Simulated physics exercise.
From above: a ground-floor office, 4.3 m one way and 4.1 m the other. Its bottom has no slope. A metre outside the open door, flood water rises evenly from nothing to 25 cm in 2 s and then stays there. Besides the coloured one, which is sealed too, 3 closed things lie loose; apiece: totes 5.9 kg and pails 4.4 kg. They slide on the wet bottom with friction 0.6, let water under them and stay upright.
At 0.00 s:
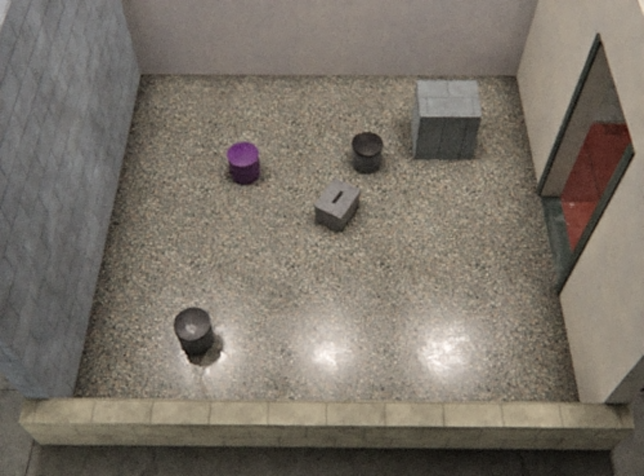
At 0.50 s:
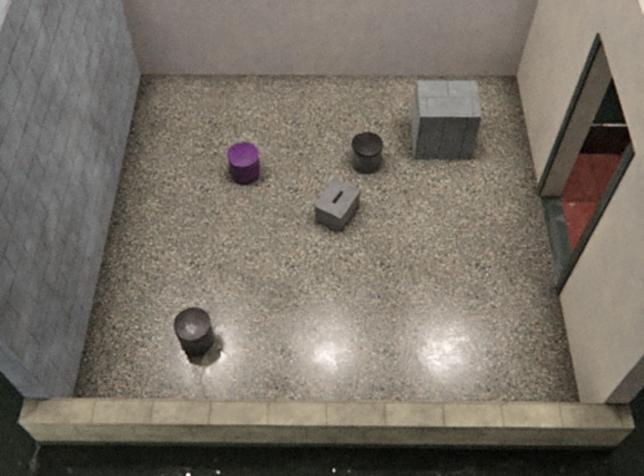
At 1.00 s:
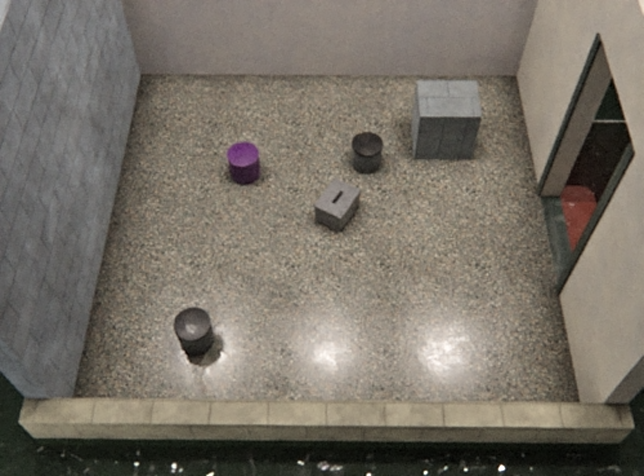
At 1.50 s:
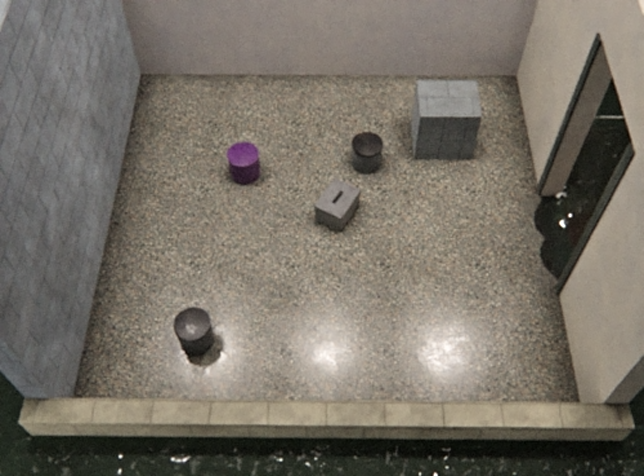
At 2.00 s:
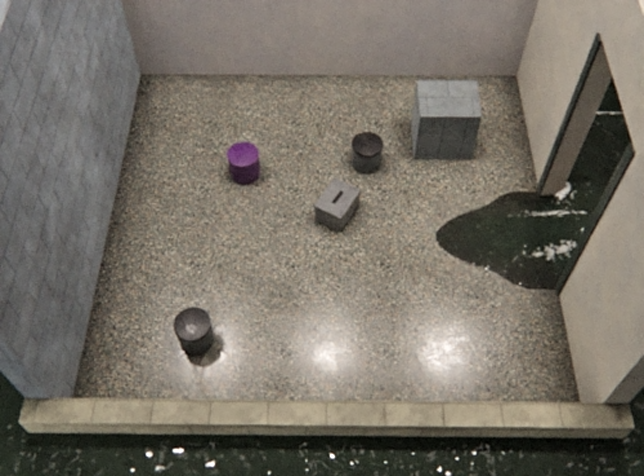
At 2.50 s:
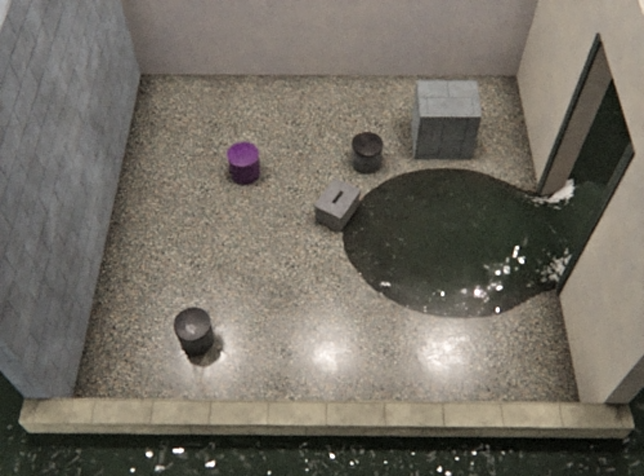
At first, a purple pail, two dark pails, a grey tote and a large grey block stand on a dry speckled floor while dark water covers the ground outside. The water rises over the red patch beyond the open doorway, then enters from the right and spreads leftward in a rounded pool, reaching the tote, while the loose things stay still.
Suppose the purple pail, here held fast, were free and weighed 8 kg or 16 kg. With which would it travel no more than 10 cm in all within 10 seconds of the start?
I expect that only the larger load is enough.
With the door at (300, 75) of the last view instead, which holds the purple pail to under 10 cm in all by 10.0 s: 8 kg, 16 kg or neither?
Then only the higher weight holds it.
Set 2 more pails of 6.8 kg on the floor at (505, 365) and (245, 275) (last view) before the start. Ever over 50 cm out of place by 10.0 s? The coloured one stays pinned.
In that order: Under, more.
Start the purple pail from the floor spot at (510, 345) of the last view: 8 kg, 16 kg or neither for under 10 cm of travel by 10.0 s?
The smaller is enough.
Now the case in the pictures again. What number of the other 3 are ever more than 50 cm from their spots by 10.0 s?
That makes 3.
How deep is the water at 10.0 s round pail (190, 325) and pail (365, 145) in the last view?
Roughly 12 and 7 cm.
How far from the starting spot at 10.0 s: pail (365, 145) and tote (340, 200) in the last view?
In that order: 140 cm, 200 cm.
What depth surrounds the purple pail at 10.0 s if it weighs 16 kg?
Roughly 14 cm.
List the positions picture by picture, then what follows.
The purple pail at (243, 154), on the bottom; 0.0 m2 under water; 0 of 4 have shifted, in the first frame.
The purple pail at (243, 154), on the bottom; 0.0 m2 under water; 0 of 4 have shifted, in the second frame.
The purple pail at (243, 154), on the bottom; 0.0 m2 under water; 0 of 4 have shifted, in the third frame.
The purple pail at (243, 154) rests on the ground; 0.0 m2 under water; 0 of 4 have shifted, in the fourth frame.
The purple pail at (243, 154) rests on the ground; 0.8 m2 under water; 0 of 4 have shifted, in the fifth frame.
The purple pail at (243, 154) rests on the ground; 2.7 m2 under water; 0 of 4 have shifted, in the sixth frame.
After 3.5 s the purple pail would be 0 cm from its start with 8 kg and 0 cm from its start with 16 kg; 2 cm of water round it then.
After 4.5 s the purple pail would be 31 cm from its start with 8 kg and 0 cm from its start with 16 kg; 5 cm of water round it then.
After 7.0 s the purple pail would be 35 cm from its start with 8 kg and 0 cm from its start with 16 kg; 7 cm of water round it then.
After 10.0 s the purple pail would be 114 cm from its start with 8 kg and 0 cm from its start with 16 kg; 14 cm of water round it then.
